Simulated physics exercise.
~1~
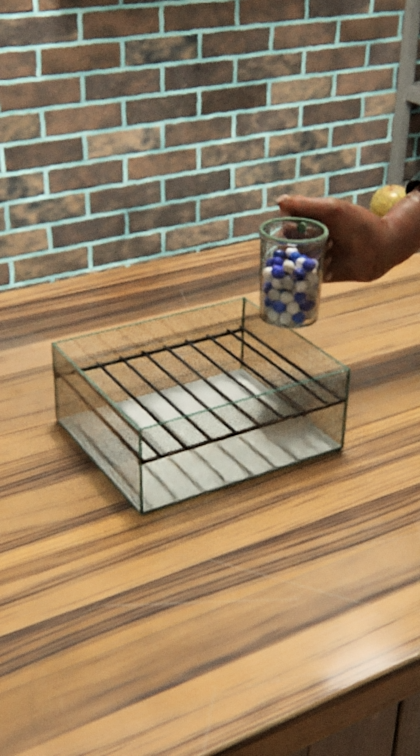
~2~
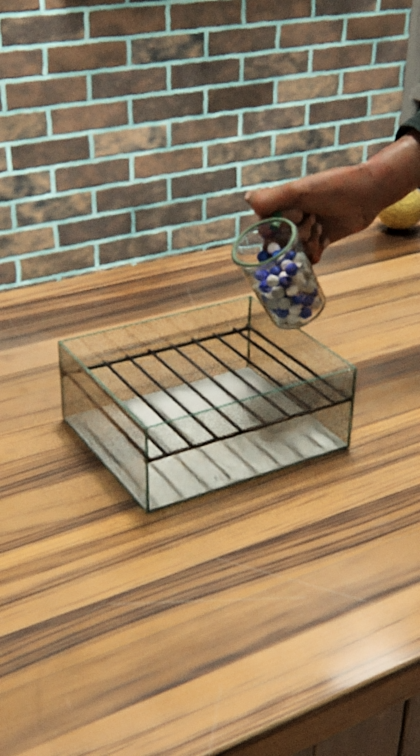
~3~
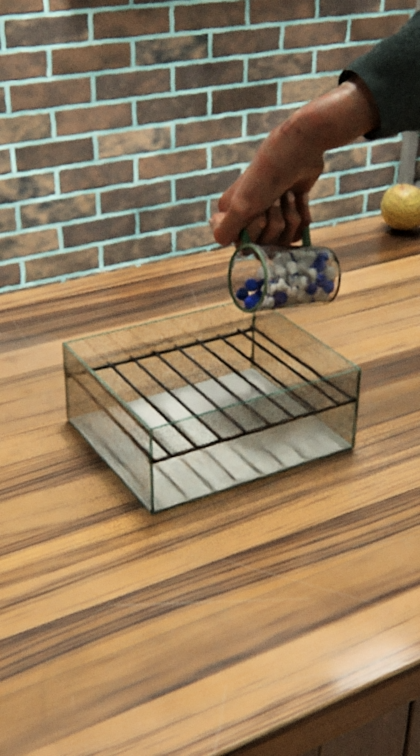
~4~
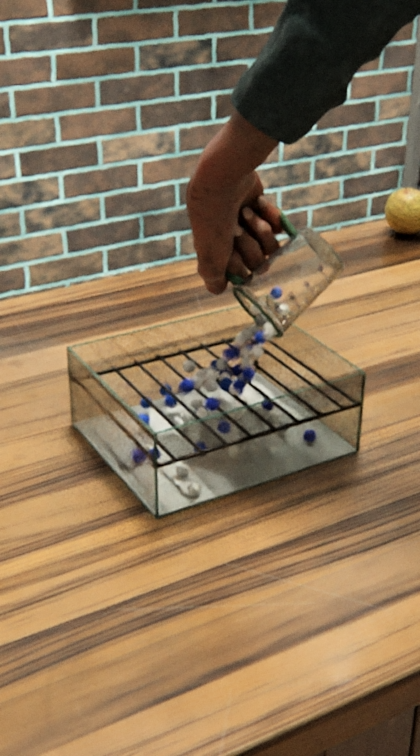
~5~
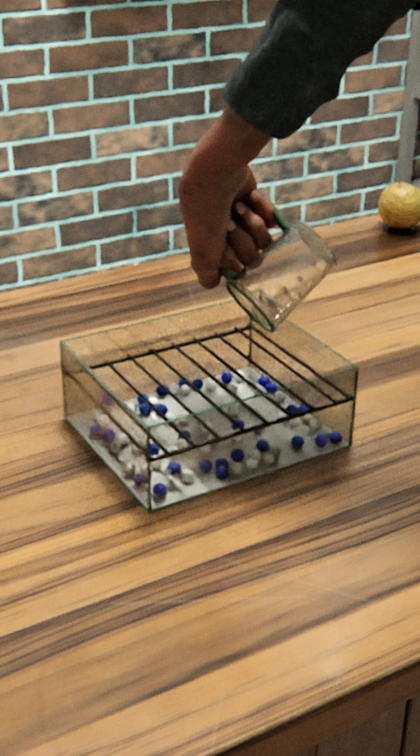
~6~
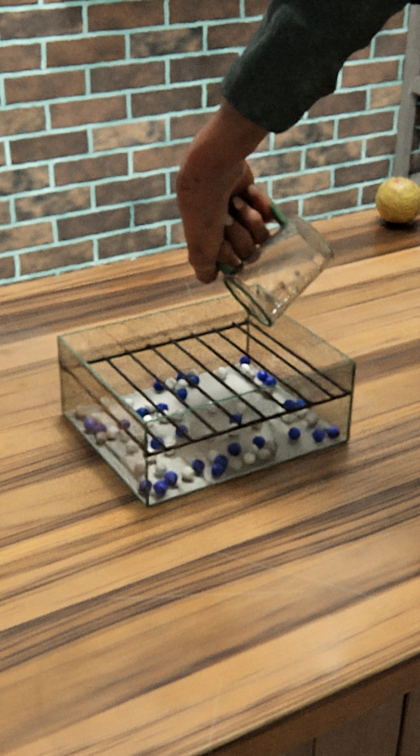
Hand tipping a clear cup of white and blue balls over a wire rack, all falling through into the glass tray below.
